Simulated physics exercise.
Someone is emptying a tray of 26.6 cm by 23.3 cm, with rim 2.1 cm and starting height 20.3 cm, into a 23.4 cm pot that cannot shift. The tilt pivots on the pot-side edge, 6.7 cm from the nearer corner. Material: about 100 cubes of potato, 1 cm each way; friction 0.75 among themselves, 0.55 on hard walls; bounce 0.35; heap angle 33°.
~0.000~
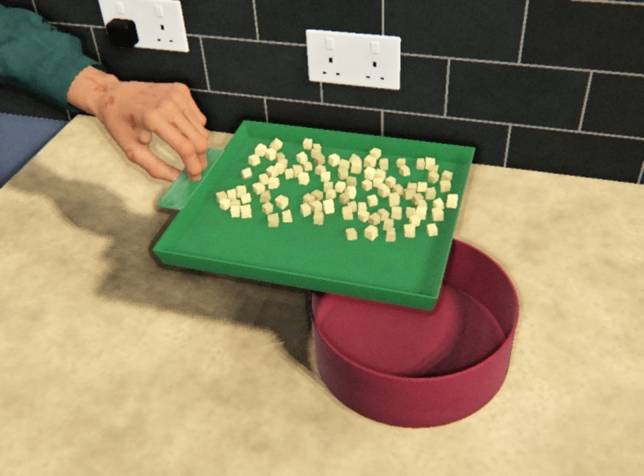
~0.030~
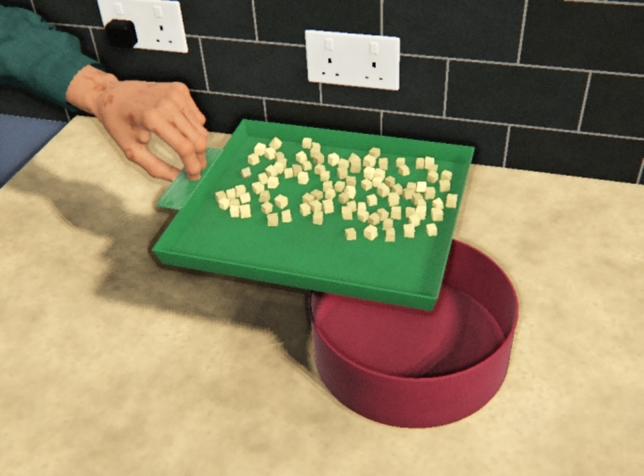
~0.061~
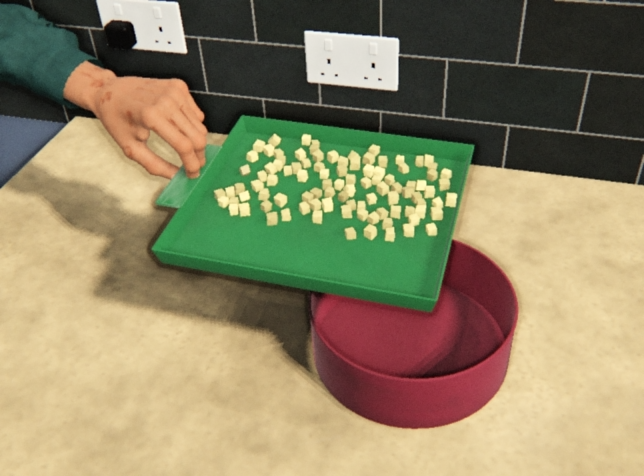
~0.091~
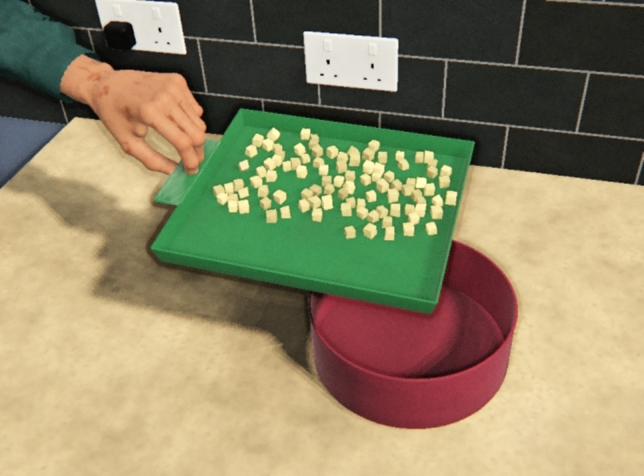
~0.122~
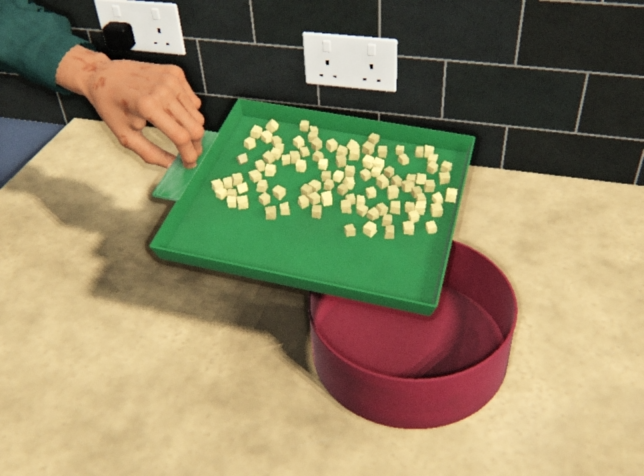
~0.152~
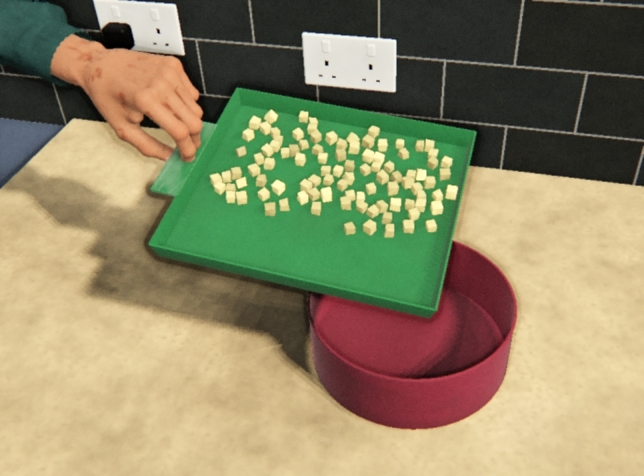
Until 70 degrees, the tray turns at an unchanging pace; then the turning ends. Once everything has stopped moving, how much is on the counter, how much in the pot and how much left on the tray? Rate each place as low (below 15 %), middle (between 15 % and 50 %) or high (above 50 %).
Ratings: Counter high; pot low; tray middle.
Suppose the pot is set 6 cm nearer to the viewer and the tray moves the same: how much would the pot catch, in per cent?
About 45 %.
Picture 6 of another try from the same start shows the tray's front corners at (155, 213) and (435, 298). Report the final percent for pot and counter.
Pot 10, counter 60.
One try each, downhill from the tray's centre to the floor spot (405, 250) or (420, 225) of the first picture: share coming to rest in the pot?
That would be close to 0 per cent, then close to 10 per cent.
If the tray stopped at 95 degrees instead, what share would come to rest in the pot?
5 per cent.
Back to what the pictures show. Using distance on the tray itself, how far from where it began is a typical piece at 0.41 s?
Around 0 centimetres.
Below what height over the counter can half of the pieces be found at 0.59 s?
About 26 cm.
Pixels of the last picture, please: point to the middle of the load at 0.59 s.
Approximately (377, 227) in the last view.
After 0.41 s, tilt 40 degrees; the tray holds 100 %, the pot 0 %.
Then, at 0.59 s, tilt 61 degrees; the tray holds 100 %, the pot 0 %.
After 0.88 s, tilt 70 degrees; the tray holds 35 %, the pot 0 %.
By 2.3 s all is still; counter 70 %, pot 0 %, tray 30 %.
